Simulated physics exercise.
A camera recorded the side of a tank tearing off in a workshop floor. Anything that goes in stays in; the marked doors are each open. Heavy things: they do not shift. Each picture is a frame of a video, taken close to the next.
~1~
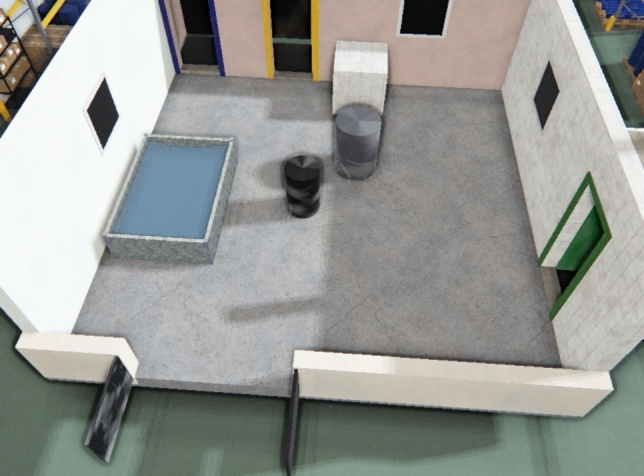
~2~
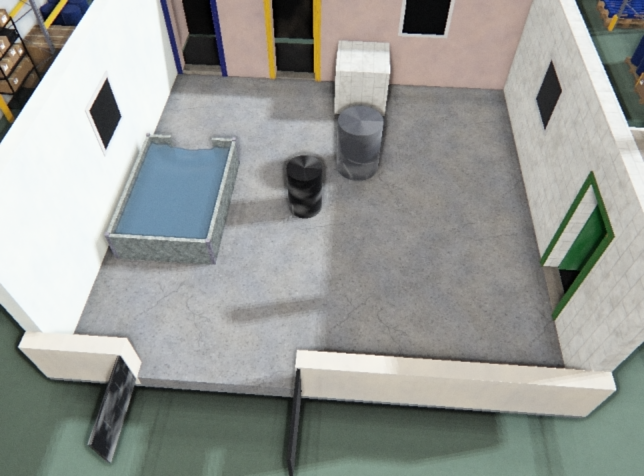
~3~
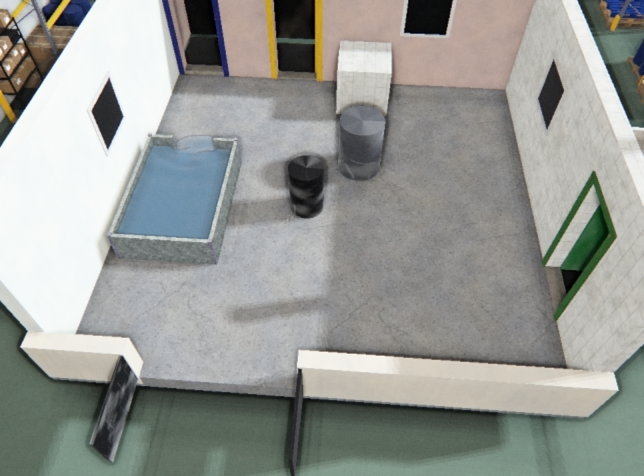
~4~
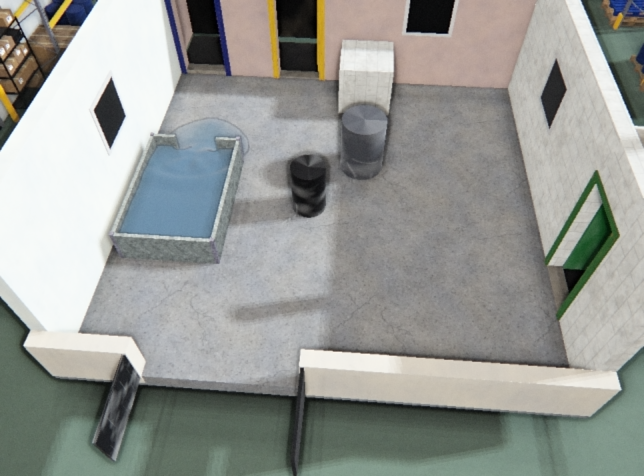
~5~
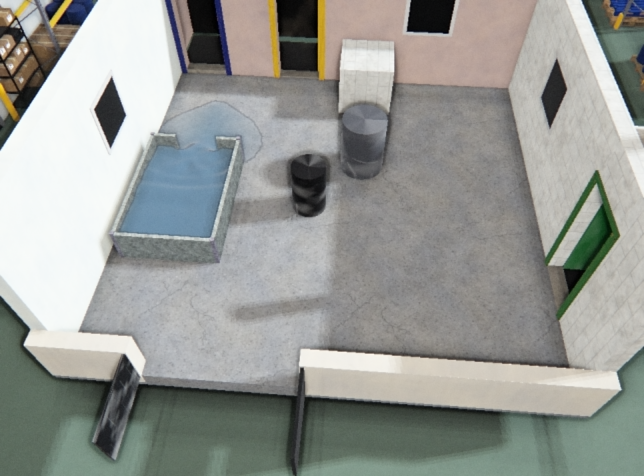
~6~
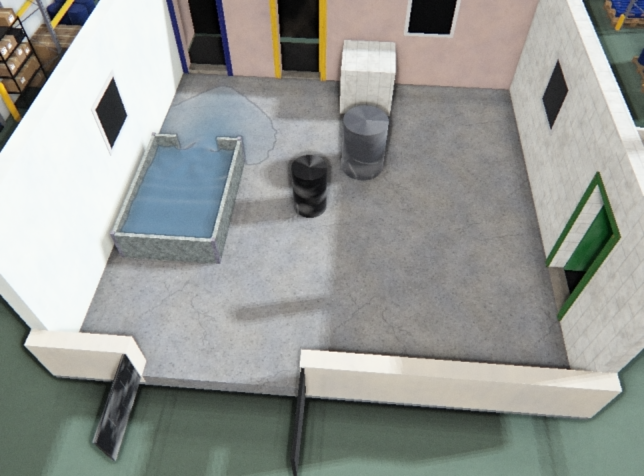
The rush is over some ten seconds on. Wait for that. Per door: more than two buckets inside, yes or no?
Per door - yellow door: Yes, blue door: Yes, green door: No.
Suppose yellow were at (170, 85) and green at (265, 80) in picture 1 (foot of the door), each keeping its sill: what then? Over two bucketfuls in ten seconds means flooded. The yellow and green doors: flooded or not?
I'd say the yellow door exceeds the limit and the green door exceeds the limit.
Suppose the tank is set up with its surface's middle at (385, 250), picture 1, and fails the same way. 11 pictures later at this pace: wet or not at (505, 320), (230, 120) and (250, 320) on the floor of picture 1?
As listed: Free of water, dry, no water.
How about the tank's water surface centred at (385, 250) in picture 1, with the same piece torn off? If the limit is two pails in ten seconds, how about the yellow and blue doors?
Yellow misses the mark, blue misses the mark.
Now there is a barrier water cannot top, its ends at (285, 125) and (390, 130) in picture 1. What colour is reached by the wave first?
The blue-painted one.
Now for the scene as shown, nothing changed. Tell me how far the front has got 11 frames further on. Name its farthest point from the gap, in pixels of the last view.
The farthest wet point should be near (342, 83).
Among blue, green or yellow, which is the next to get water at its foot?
First comes the blue one.
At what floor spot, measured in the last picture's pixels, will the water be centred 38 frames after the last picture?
That comes out near (235, 149).
A moment on, water covers 15 % of the floor; the yellow door not reached, the blue door under two buckets in, the green door not reached.
Next, water covers 20 % of the floor; the yellow door under two buckets in, the blue door over two buckets in, the green door not reached.
Then, water covers 20 % of the floor; the yellow door over two buckets in, the blue door far over two buckets in, the green door not reached.
Later, water covers 30 % of the floor; the yellow door far over two buckets in, the blue door far over two buckets in, the green door not reached.
In the end, water covers 45 % of the floor; the yellow door far over two buckets in, the blue door far over two buckets in, the green door not reached.
